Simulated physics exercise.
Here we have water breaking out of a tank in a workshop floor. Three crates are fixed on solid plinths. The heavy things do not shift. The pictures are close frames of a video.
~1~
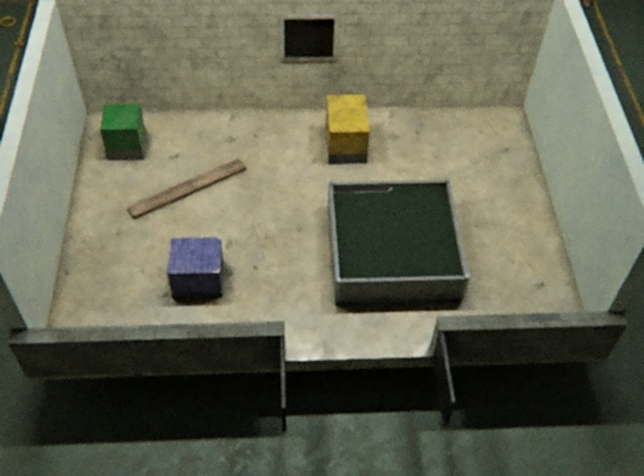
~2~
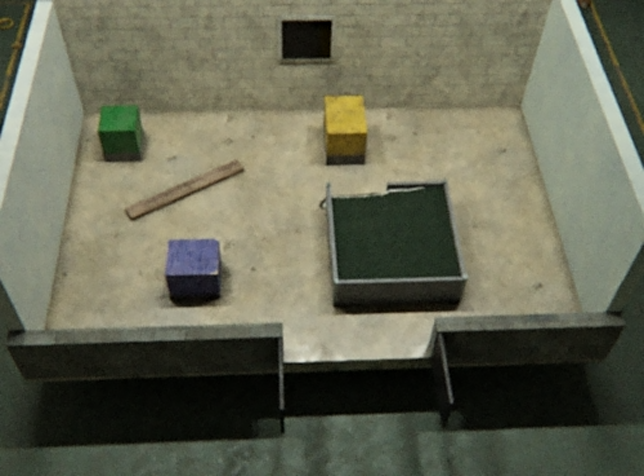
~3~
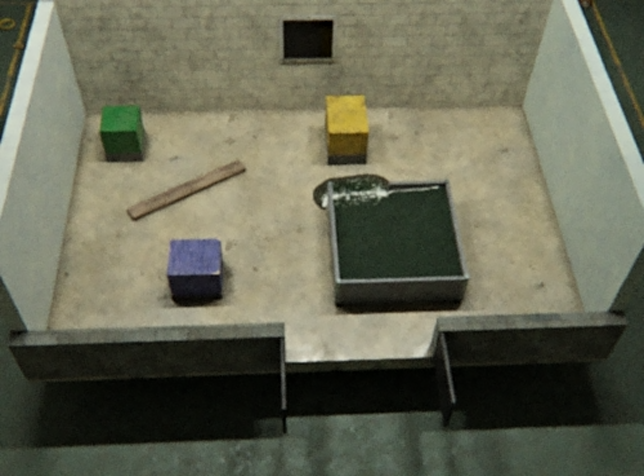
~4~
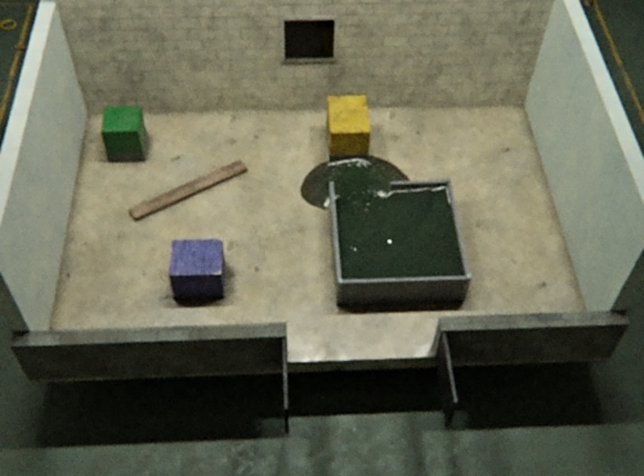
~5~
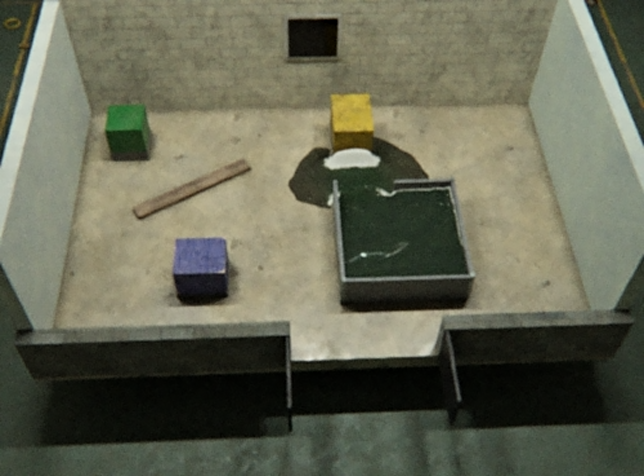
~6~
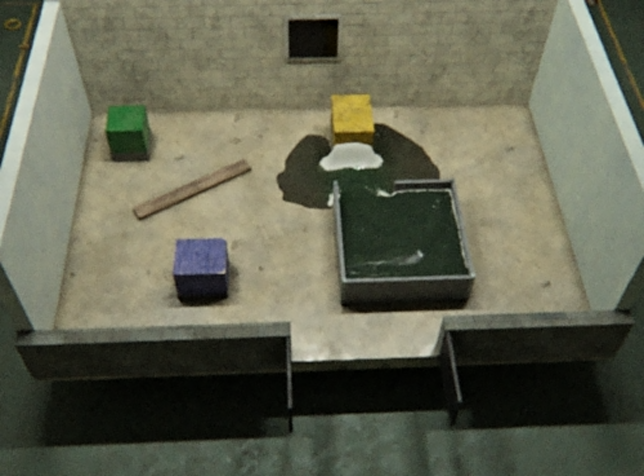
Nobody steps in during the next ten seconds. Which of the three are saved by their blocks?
In the end: The yellow crate is wetted; the blue crate escapes dry; the green crate escapes dry.
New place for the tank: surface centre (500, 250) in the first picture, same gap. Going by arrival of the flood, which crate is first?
It is the yellow crate.
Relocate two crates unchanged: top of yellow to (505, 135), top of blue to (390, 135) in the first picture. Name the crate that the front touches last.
I say the crate marked green.
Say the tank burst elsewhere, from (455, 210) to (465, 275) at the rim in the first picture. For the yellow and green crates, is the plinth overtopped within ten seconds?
Then: The yellow one stays dry; the green one is safe.
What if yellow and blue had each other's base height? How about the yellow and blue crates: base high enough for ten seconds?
My reading: The yellow crate is soaked; the blue crate keeps dry.
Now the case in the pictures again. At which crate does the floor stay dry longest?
It is the blue one.
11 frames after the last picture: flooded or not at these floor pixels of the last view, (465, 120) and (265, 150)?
In that order: Awash, awash.
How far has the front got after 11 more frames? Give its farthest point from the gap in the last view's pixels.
I would point to (150, 117).
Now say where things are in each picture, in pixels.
Still water in the tank at (395, 231), in the first frame.
Water pours out on the tank's far side and has run to (326, 204), in the second frame.
The front is at (319, 191), out from the gap on the tank's far side, in the third frame.
Water pours out on the tank's far side and has run to (369, 159), in the fourth frame.
The front is at (380, 143), out from the gap on the tank's far side, in the fifth frame.
The front is at (379, 128), out from the gap on the tank's far side, in the sixth frame.
A moment on, water covers 15 % of the floor; the yellow crate water round its plinth, the blue crate not reached, the green crate not reached.
Next, water covers 35 % of the floor; the yellow crate water round its plinth, the blue crate not reached, the green crate water round its plinth.
Then, water covers 45 % of the floor; the yellow crate water round its plinth, the blue crate water round its plinth, the green crate water round its plinth.
Later, water covers 70 % of the floor; the yellow crate water round its plinth, the blue crate water round its plinth, the green crate water round its plinth.
In the end, water covers 90 % of the floor; the yellow crate was topped, the blue crate stayed above the water, the green crate stayed above the water.
